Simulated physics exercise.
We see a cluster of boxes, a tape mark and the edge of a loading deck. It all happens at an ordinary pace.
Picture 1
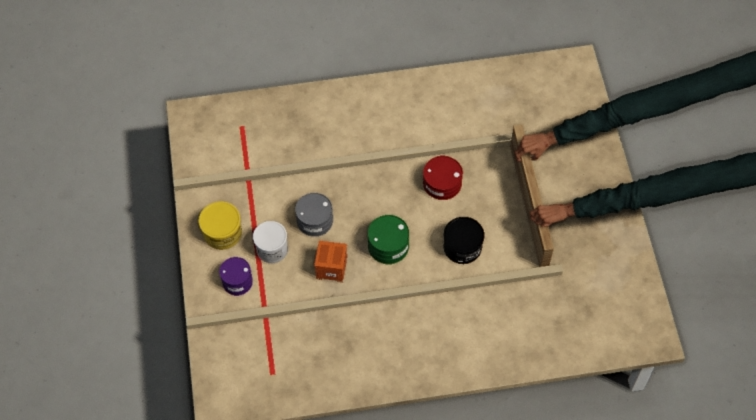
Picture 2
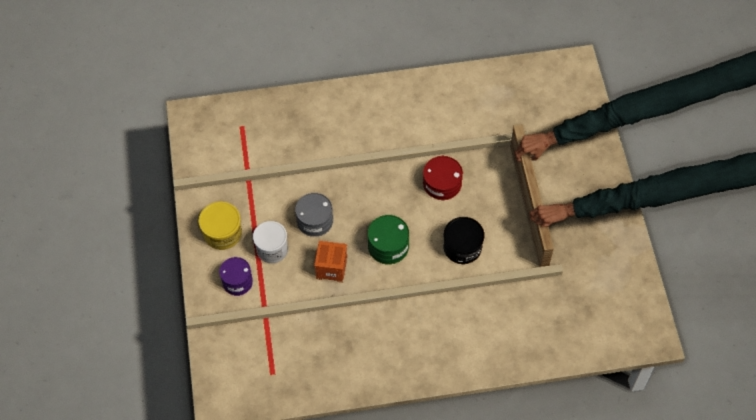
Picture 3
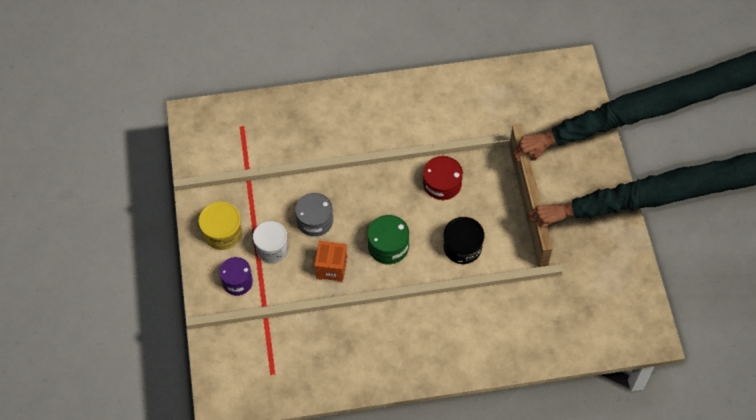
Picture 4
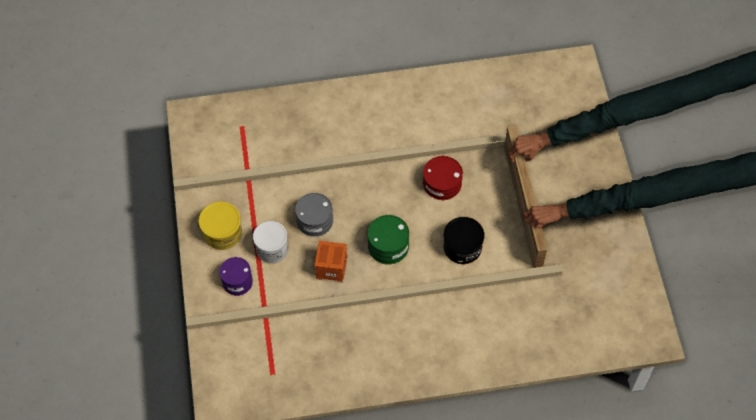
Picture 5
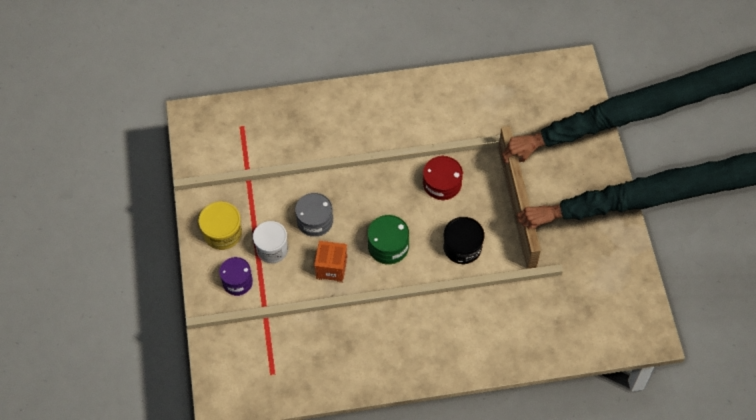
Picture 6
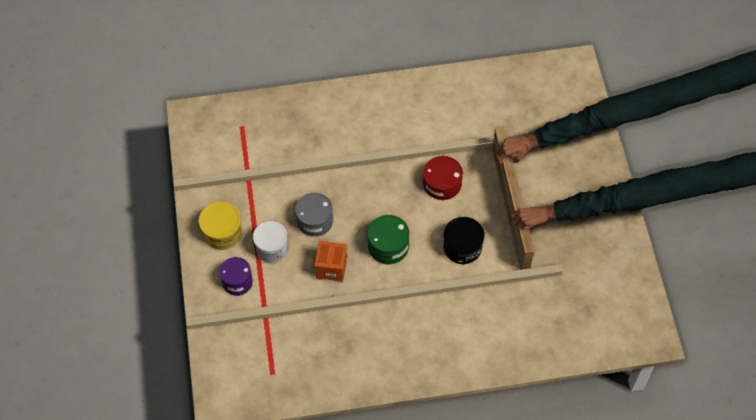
A wooden plank, held by two hands in dark green sleeves, slides slightly left across a tabletop toward red and black canisters, while they and the other containers, some near a red tape line, stay still.
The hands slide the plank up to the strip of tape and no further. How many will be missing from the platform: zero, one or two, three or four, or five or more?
In the end the number that fall off is one or two.
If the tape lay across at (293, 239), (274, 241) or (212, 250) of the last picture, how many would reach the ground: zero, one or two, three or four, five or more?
The falls would be zero; no fall at all; more than four.
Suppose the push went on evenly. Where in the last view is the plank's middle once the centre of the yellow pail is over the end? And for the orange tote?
Near (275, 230) and (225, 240).
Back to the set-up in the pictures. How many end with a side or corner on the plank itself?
In contact: 3.
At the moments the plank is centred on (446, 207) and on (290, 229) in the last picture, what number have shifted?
At the one place 2, at the other 8.
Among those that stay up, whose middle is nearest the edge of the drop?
It is the purple canister.
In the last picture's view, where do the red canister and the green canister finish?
First (231, 197), then (234, 232).
Early on, none off yet; yellow pail at rest near (221, 226); purple canister at rest near (236, 276); white pail at rest near (271, 243).
Finally, the number that fall off is one or two; lost, yellow pail.
